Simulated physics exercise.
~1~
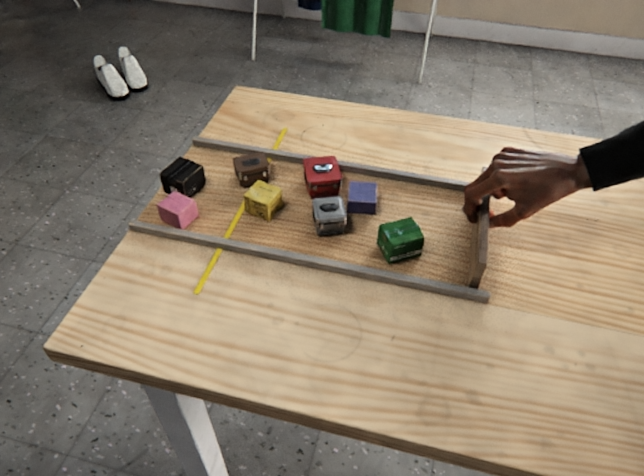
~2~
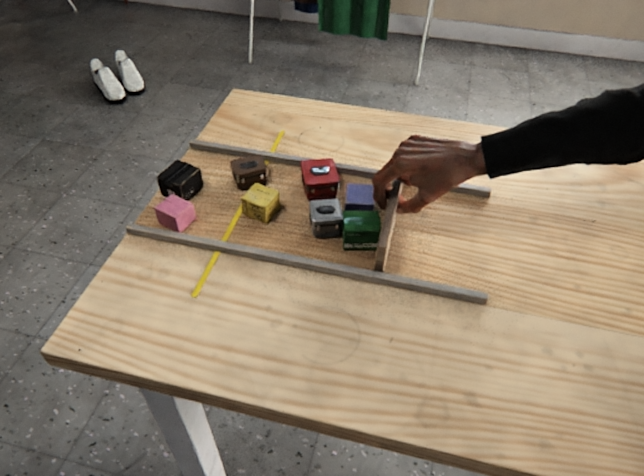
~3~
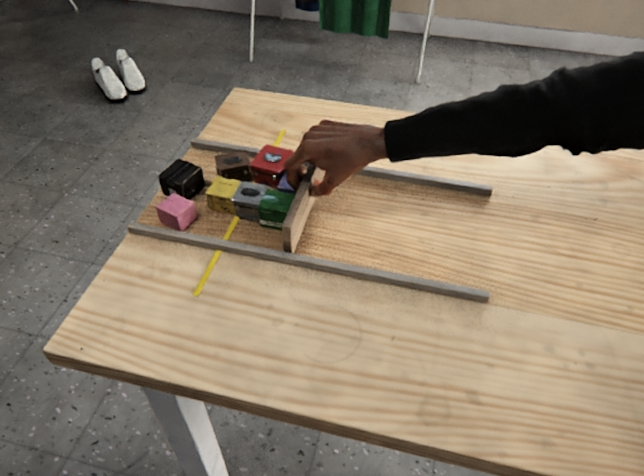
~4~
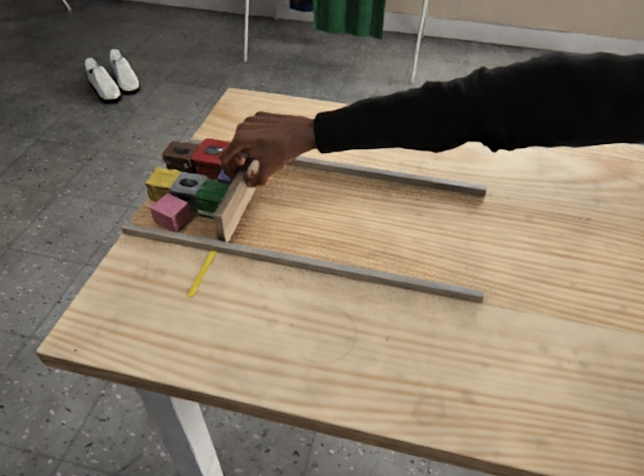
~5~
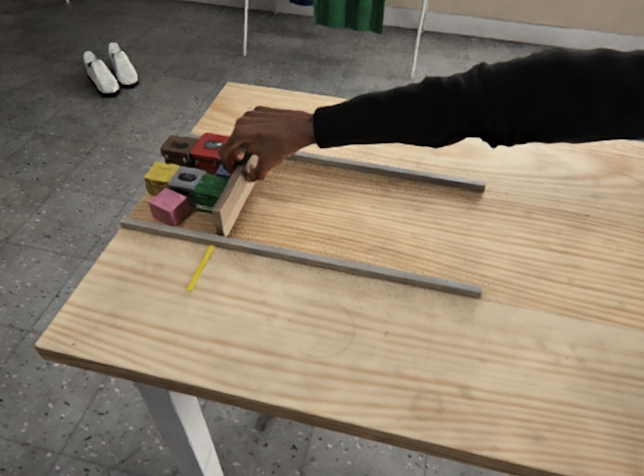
Hand sweeping small coloured boxes leftward along a railed wooden table with a board, stopping near the edge, black box gone.
